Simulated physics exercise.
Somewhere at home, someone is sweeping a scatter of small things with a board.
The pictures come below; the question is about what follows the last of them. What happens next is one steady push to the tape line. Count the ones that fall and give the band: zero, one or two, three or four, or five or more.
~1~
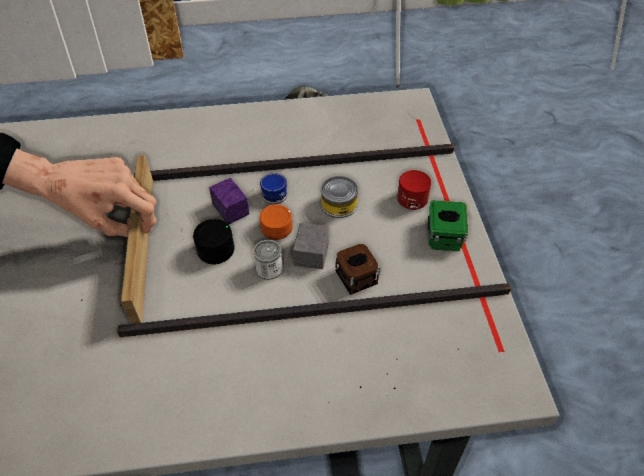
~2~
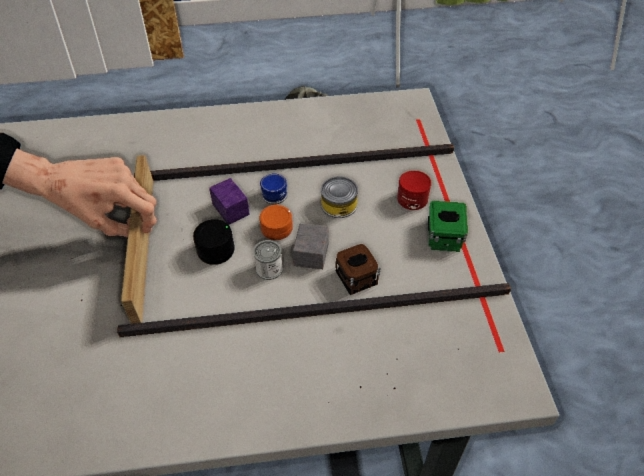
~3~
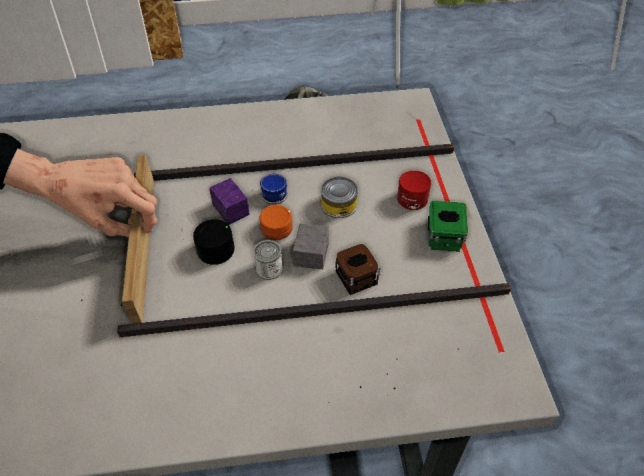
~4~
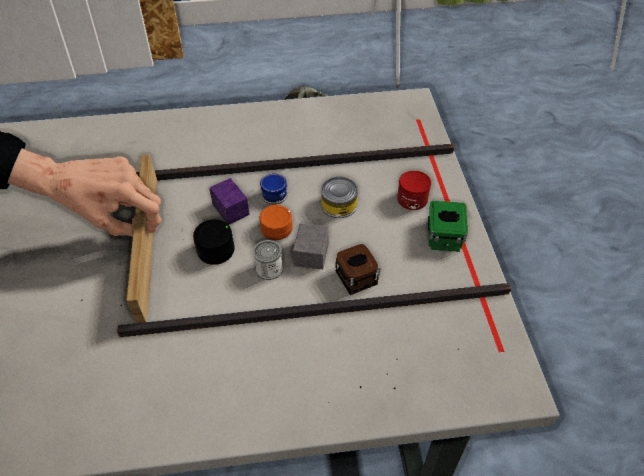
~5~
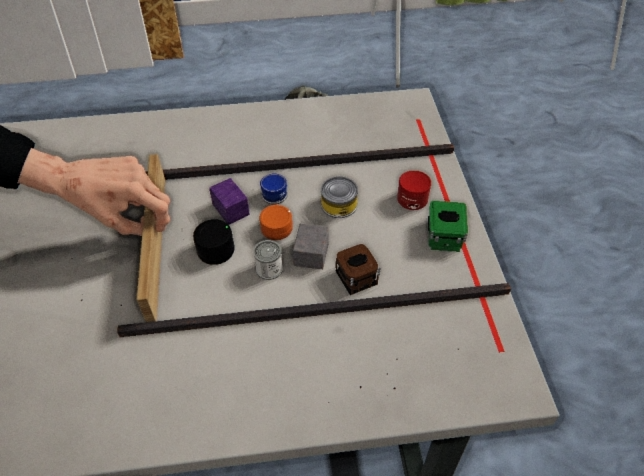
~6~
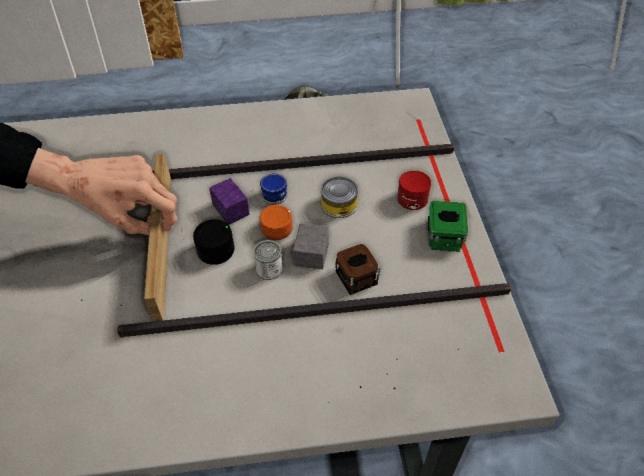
I expect at least five pieces to go over the edge.
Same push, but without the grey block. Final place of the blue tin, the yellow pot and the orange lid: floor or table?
Blue tin still up, yellow pot down, orange lid down.
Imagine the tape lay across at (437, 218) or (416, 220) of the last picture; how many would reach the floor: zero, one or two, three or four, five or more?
At each place: 1 or 2 and 1 or 2.
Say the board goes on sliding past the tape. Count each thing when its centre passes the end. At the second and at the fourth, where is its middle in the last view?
I'd say close to (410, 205), then close to (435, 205).
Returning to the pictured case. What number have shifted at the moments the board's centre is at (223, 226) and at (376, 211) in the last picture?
At that stage 2; at the next, 10.
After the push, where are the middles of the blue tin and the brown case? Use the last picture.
The blue tin stops around (449, 164); the brown case around (494, 267).
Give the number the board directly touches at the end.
In total, 5.
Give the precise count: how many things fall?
The answer is exactly 5.
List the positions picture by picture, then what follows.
Green case (447, 225); red tub (414, 190); brown case (357, 269); board (139, 234); tape (453, 216), in the first picture.
Red tub (414, 190); yellow pot (339, 197), in the second picture.
Brown case (357, 269); purple block (230, 201), in the third picture.
Green case (447, 225); blue tin (274, 189), in the fourth picture.
Red tub (414, 190); orange lid (276, 223), in the fifth picture.
Green case (447, 225); red tub (414, 190); brown case (357, 269); board (160, 232); tape (453, 216), in the sixth picture.
Soon after, none off yet; green case at rest near (447, 225); red tub at rest near (414, 190); brown case moving near (366, 270).
In the end, the number that fall off is five or more; gone, orange lid, grey block, yellow pot, red tub and green case.
